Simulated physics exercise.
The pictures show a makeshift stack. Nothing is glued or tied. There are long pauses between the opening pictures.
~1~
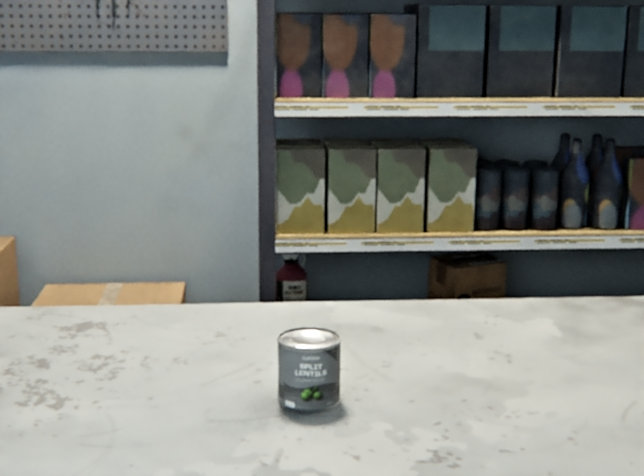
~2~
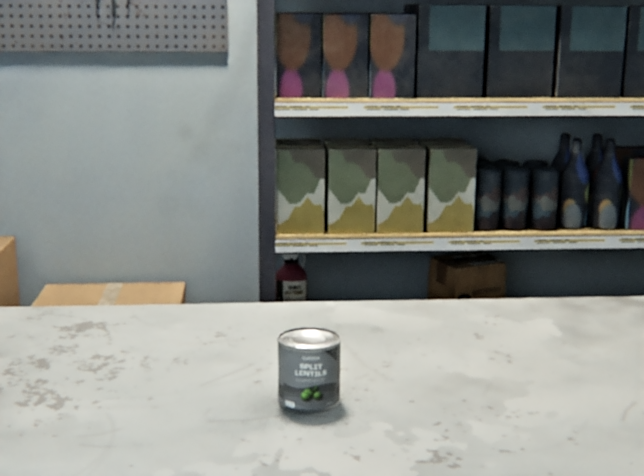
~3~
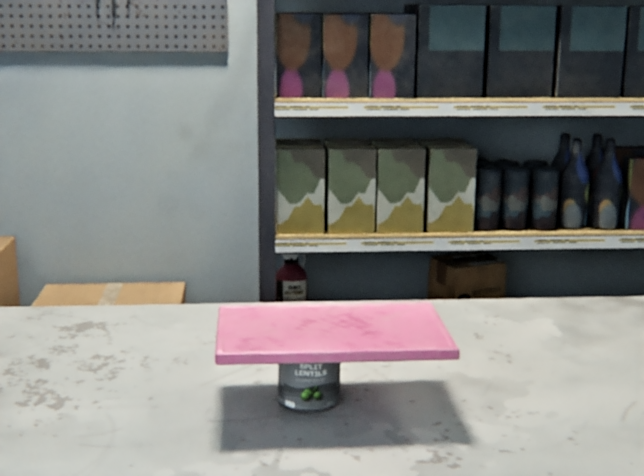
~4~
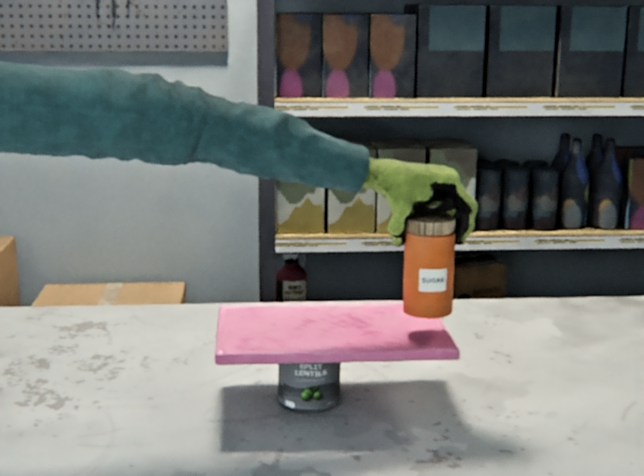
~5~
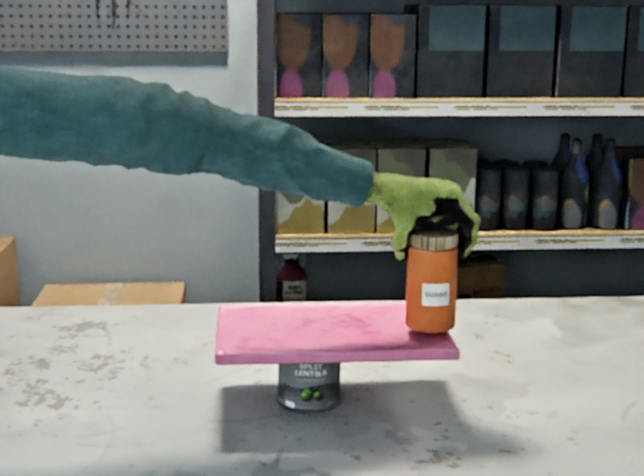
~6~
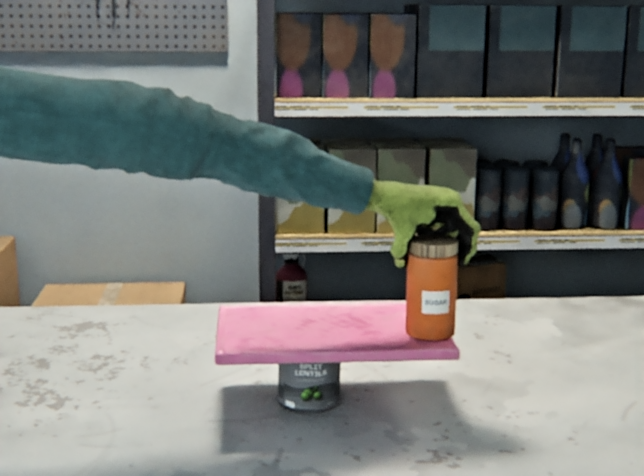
In the video, a grey tin sits on a pale counter, then a pink board appears on top of it. A gloved hand lowers an orange jar onto the board's right end, keeping its hand at the lid.
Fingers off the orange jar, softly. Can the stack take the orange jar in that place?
It comes apart.
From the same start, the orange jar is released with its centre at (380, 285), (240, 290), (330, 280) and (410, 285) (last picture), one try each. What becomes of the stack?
First try: It loses its balance; second try: It stays up; third try: It holds; fourth try: It loses its balance.
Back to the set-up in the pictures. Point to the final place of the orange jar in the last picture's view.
Near (605, 409).
Then, 0.40 s past the last view, orange jar now fallen; pink lid rocked 38° from its first pose.
Then, 0.60 s past the last view, pink lid now fallen.
Finally, fallen, orange jar and pink lid; grey tin still in place. Final places as the last picture's camera would see them, orange jar near (605, 409). The stack gives way.
